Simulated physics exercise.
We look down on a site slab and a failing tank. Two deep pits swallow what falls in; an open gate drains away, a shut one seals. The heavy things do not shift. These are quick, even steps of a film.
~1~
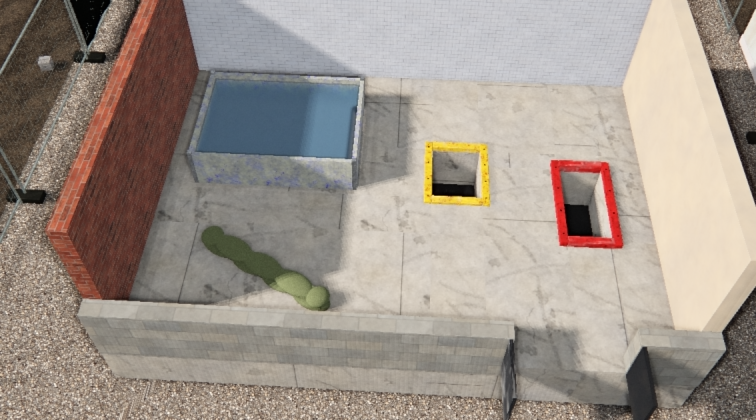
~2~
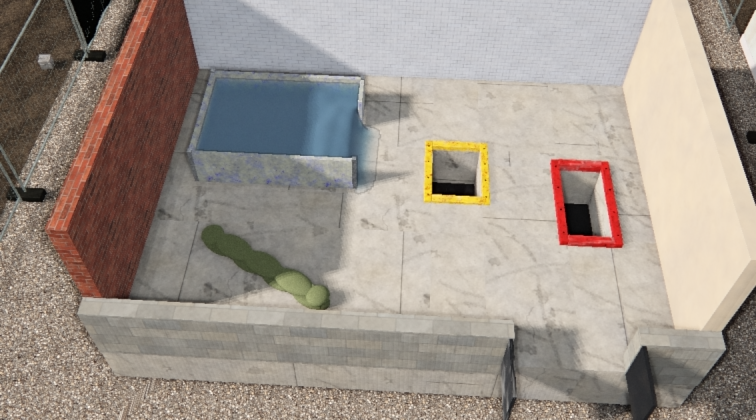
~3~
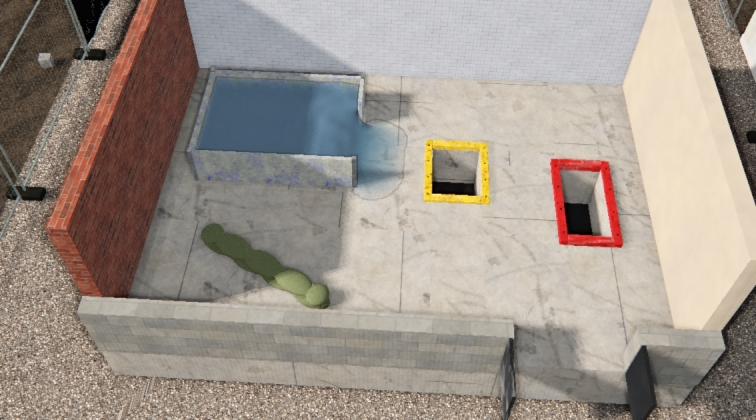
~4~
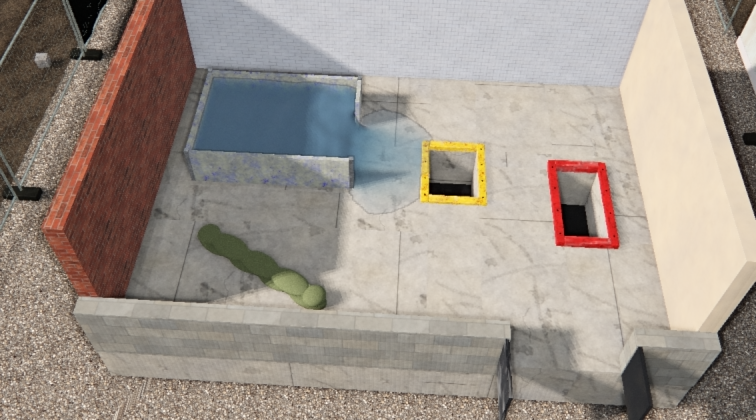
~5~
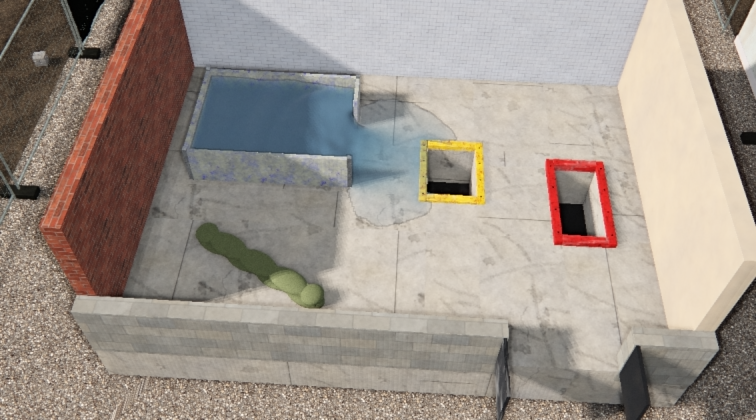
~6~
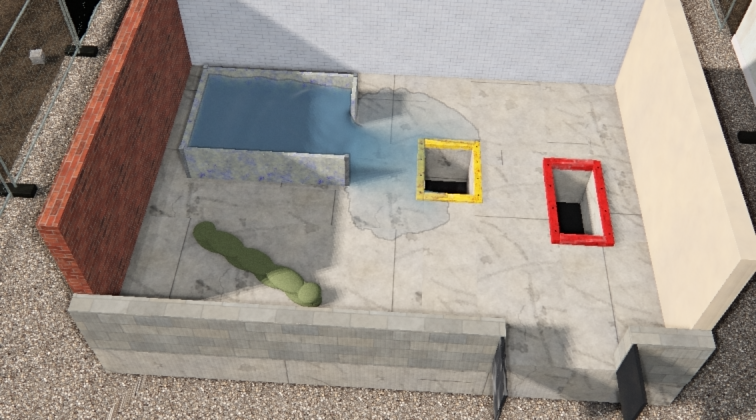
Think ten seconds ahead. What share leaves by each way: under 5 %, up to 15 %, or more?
One by one: The gate takes between 5 and 15 %; the red pit takes under 5 %; the yellow pit takes over 15 %.
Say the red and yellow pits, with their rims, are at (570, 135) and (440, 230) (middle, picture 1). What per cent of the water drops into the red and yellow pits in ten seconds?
Roughly, in per cent: Red 10, yellow 12.
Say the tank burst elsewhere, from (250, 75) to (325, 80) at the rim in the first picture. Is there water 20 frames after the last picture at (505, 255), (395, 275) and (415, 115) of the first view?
In that order: No water, free of water, wet.
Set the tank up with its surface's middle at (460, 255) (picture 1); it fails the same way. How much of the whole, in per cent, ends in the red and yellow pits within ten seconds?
Roughly, in per cent: Red 6, yellow 0.
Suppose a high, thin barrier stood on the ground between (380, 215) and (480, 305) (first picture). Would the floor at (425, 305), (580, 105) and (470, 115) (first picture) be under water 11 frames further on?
In turn: No water, covered, under water.
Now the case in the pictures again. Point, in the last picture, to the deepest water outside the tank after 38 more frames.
Around (407, 165).
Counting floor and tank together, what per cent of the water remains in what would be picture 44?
Some 60 per cent.
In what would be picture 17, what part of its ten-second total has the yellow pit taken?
Some 50 per cent.
A moment on, water covers 20 % of the floor; the gate 0 %, the red pit 0 %, the yellow pit 9 %.
Next, water covers 35 % of the floor; the gate 0 %, the red pit 0 %, the yellow pit 18 %.
Then, water covers 45 % of the floor; the gate 2 %, the red pit 0 %, the yellow pit 27 %.
Later, water covers 55 % of the floor; the gate 6 %, the red pit 0 %, the yellow pit 34 %.
In the end, water covers 70 % of the floor; the gate 10 %, the red pit 0 %, the yellow pit 37 %.
